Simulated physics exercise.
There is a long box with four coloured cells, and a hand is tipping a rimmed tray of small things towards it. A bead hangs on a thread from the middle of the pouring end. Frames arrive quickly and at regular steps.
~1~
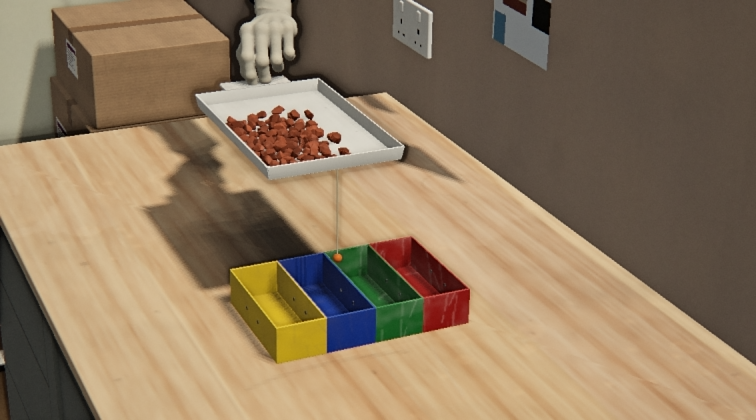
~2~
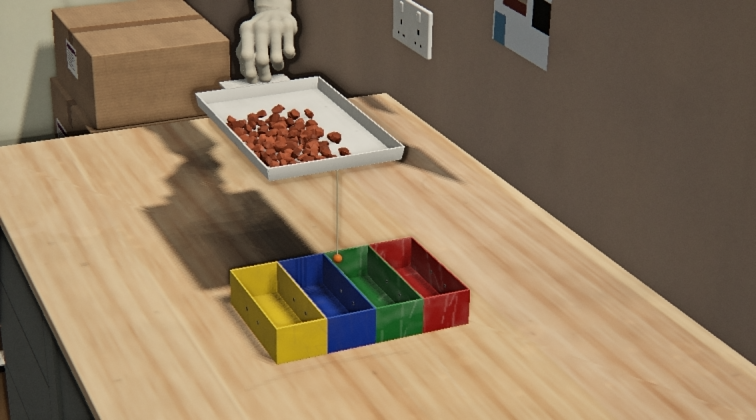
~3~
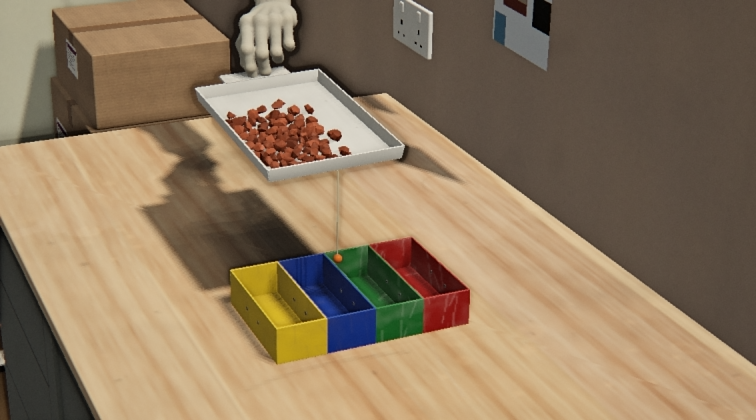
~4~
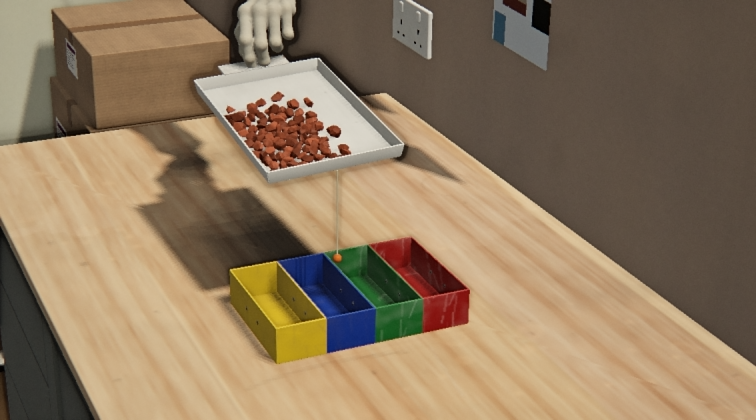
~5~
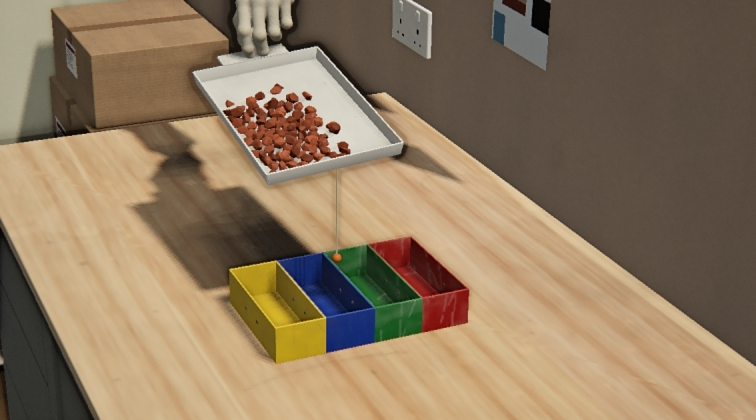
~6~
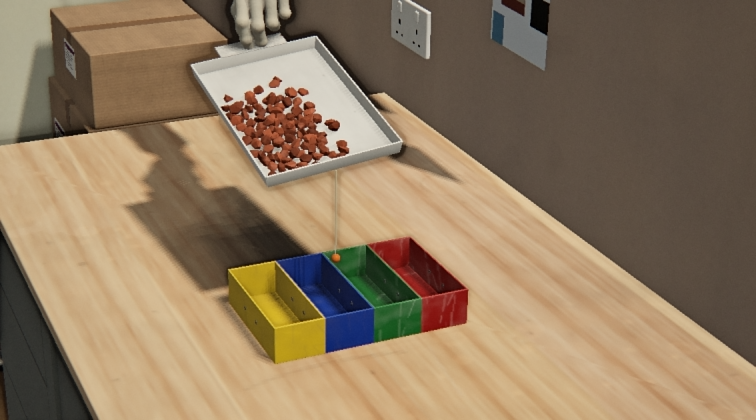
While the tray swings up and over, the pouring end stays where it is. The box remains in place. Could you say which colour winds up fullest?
The yellow cell winds up fullest.
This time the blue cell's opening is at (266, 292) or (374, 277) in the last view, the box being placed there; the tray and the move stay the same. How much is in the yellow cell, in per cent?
Around 0 and then 20 per cent.
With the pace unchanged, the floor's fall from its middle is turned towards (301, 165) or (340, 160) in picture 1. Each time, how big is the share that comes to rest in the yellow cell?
I'd put it at some 50 % and then some 0 %.
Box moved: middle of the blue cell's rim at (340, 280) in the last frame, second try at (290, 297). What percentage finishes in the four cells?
Estimates in order: 80 percent, 100 percent.
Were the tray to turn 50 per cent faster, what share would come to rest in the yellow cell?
It would be around 80 percent.
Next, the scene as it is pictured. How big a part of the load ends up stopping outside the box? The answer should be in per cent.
Something near 0 in every hundred.
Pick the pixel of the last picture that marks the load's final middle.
I'd mark it at roughly (284, 323).
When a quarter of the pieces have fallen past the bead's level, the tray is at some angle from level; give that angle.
Angle: Approx. 90 degrees.
Just after the last frame, tray tipped steeply; almost all on the tray; just a few falling or outside the box.
A moment on, tray tipped right over; about a tenth on the tray; roughly two thirds in the yellow cell; about a tenth in the blue cell; just a few in the green cell; about a tenth falling or outside the box.
Further on, tray tipped past a quarter turn; the larger part in the yellow cell; roughly a quarter in the blue cell; just a few in the green cell; just a few falling or outside the box.
When it is over, tray tipped past a quarter turn; the larger part in the yellow cell; roughly a quarter in the blue cell; just a few in the green cell; not one in the red cell; just a few outside the box.
